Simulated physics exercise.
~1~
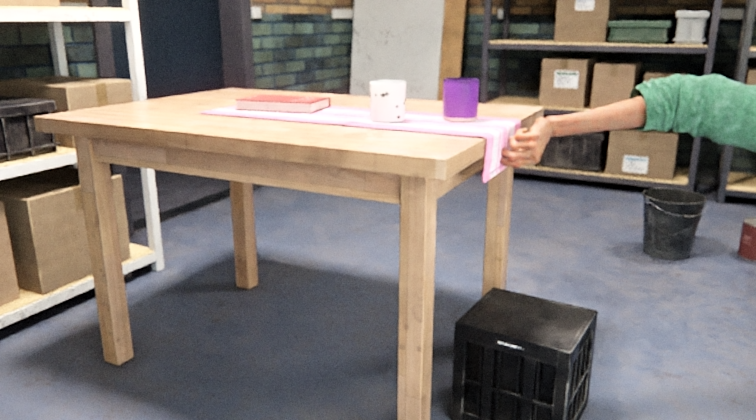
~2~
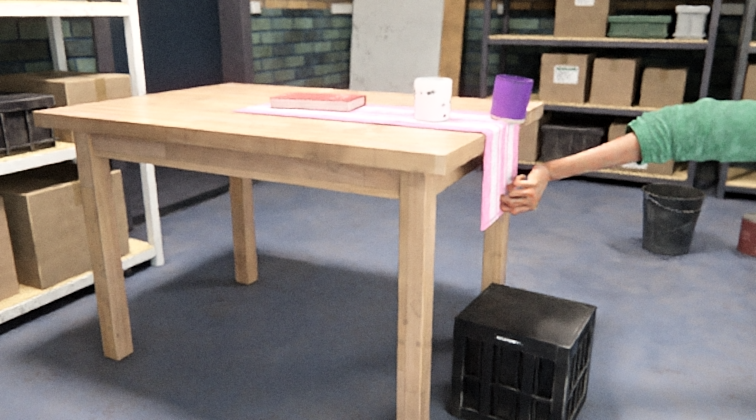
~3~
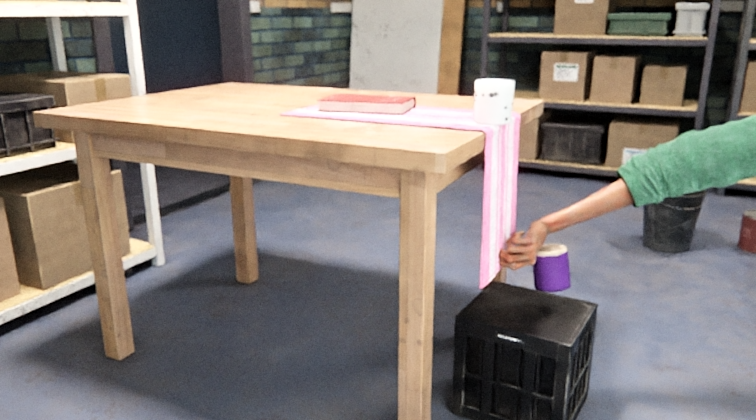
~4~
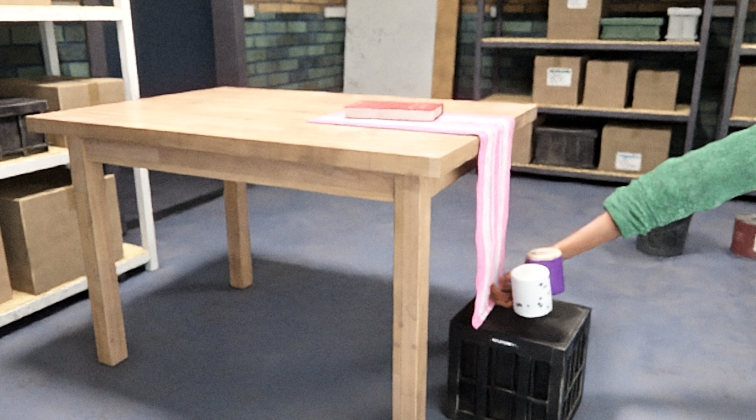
A pink table runner was pulled down over the right end of a workbench by a hand in a green sleeve, carrying a purple mug off first and then a white mug, until its hem reached the black crate while the red book stayed on top.
